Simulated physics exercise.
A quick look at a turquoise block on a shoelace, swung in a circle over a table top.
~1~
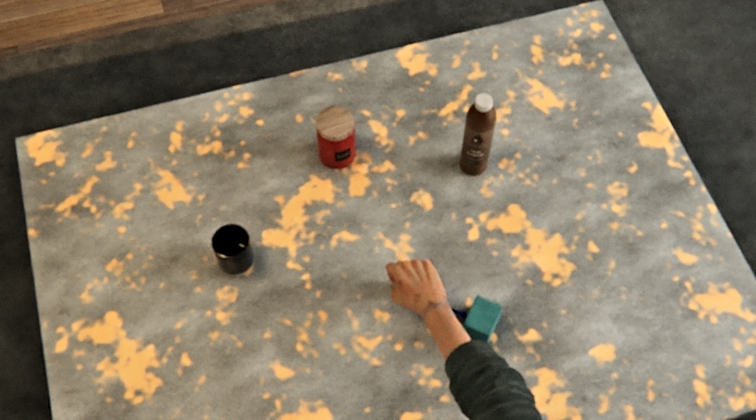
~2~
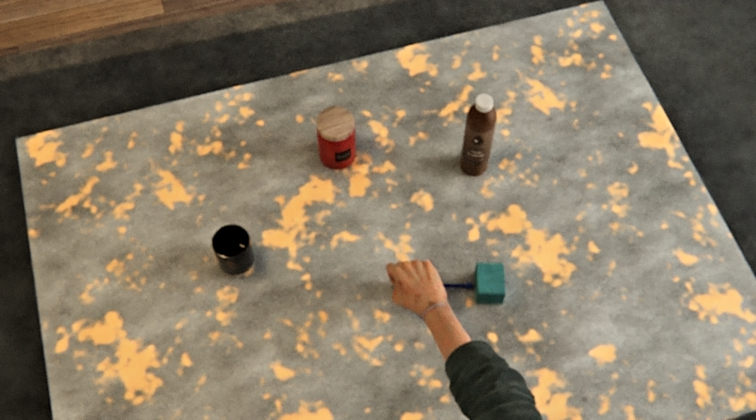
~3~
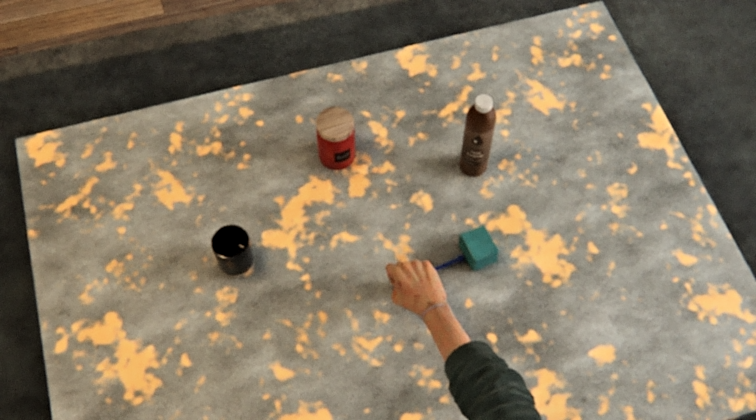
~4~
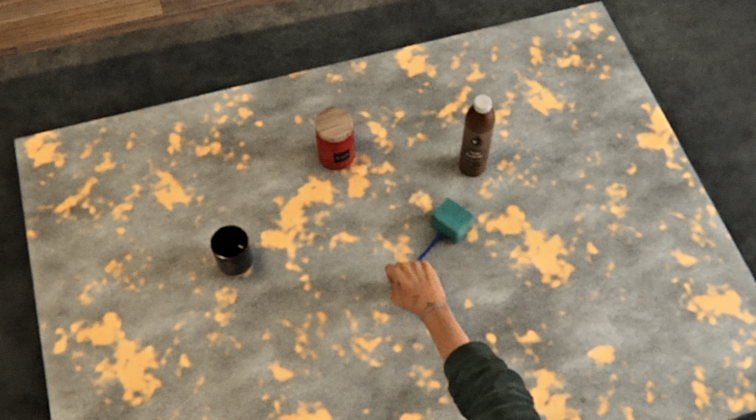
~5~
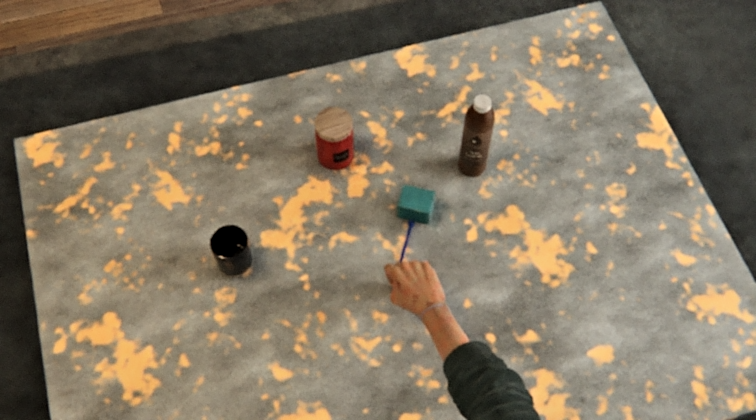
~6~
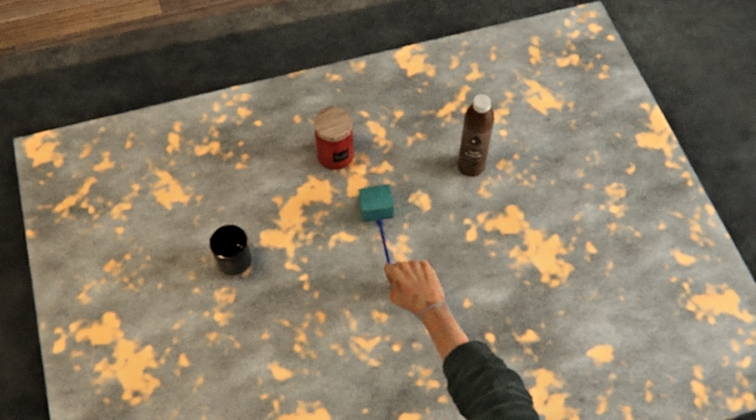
A grey table top with orange-yellow patches, on a dark floor with wooden boards at the upper left, is seen from above at a steady angle. A black mug sits at left, a red jar with a wooden lid near the upper middle, and a brown bottle right of it. A hand swings a turquoise block on a blue lace anticlockwise, from its right round past its far side.
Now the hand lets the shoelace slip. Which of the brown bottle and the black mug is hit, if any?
The brown bottle escapes it and the black mug is struck.
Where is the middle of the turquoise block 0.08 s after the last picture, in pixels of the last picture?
Close to (303, 225).
Then, 0.08 s on from there, block near (303, 225).
Then, 0.20 s on from there, block near (252, 232); black mug pushed aside.
In the end, block near (244, 227); black mug pushed aside. The brown bottle stays untouched and the black mug gets hit.
